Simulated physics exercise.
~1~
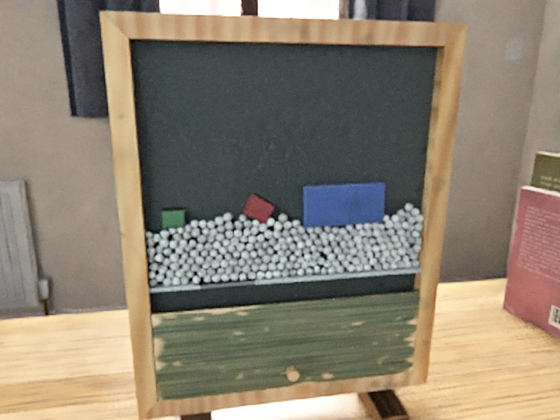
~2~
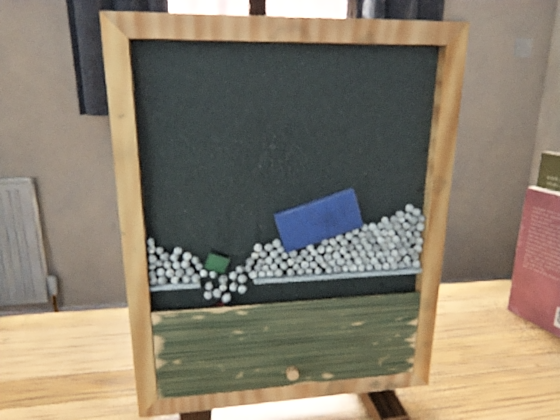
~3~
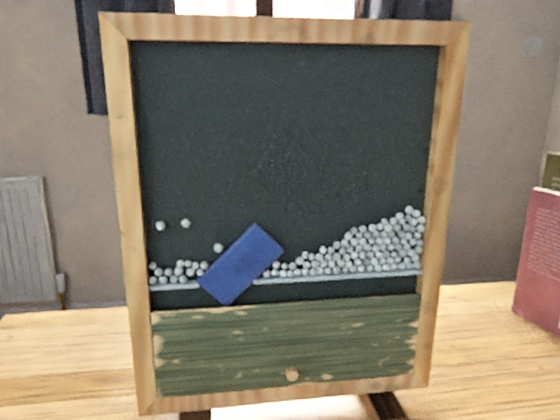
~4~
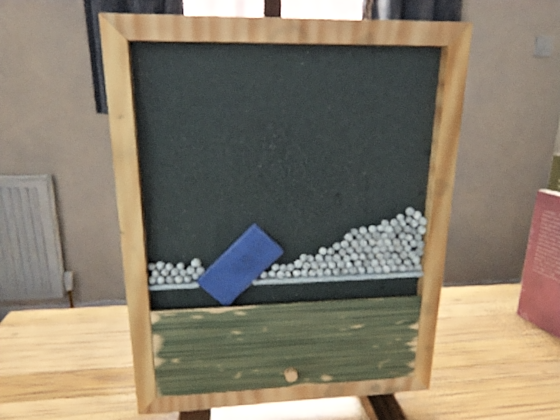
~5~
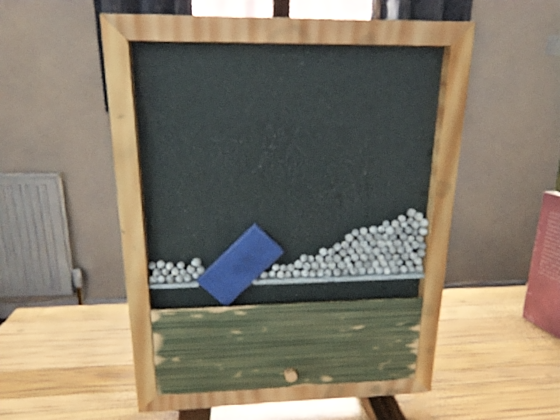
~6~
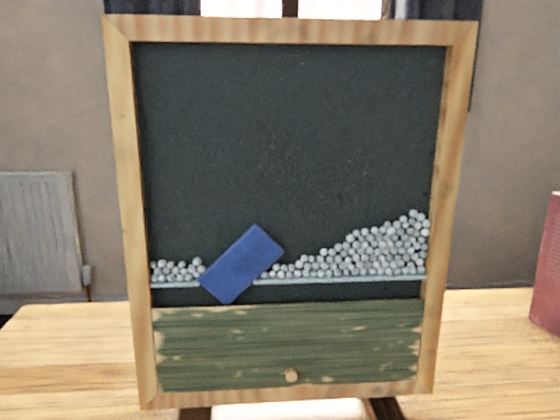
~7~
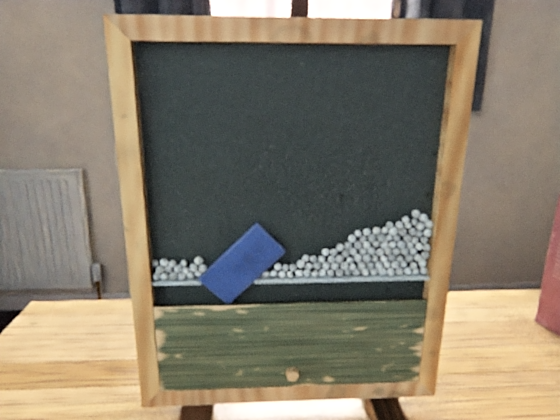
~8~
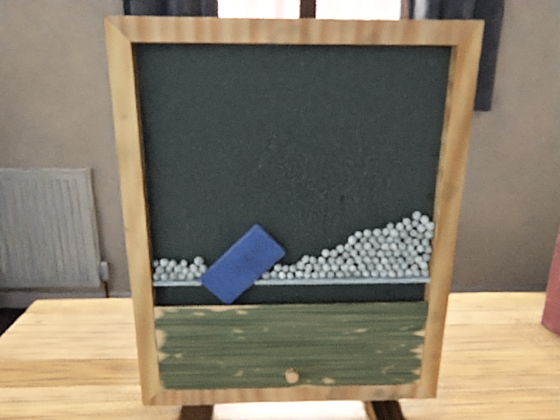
White beads lie in a thick layer across a wood-framed, dark-backed case on a pale wooden table, seen from the front as the view drifts slightly sideways. A small green block sits on them at left, a small red block near the middle and a larger blue block at right. The beads pour down through an opening left of centre, and the red and green blocks sink out of sight with them. The blue block slides left and down, tipping steeply into the gap. It lodges there, leaning, with a low patch of beads at left and a higher slope at right, all still.
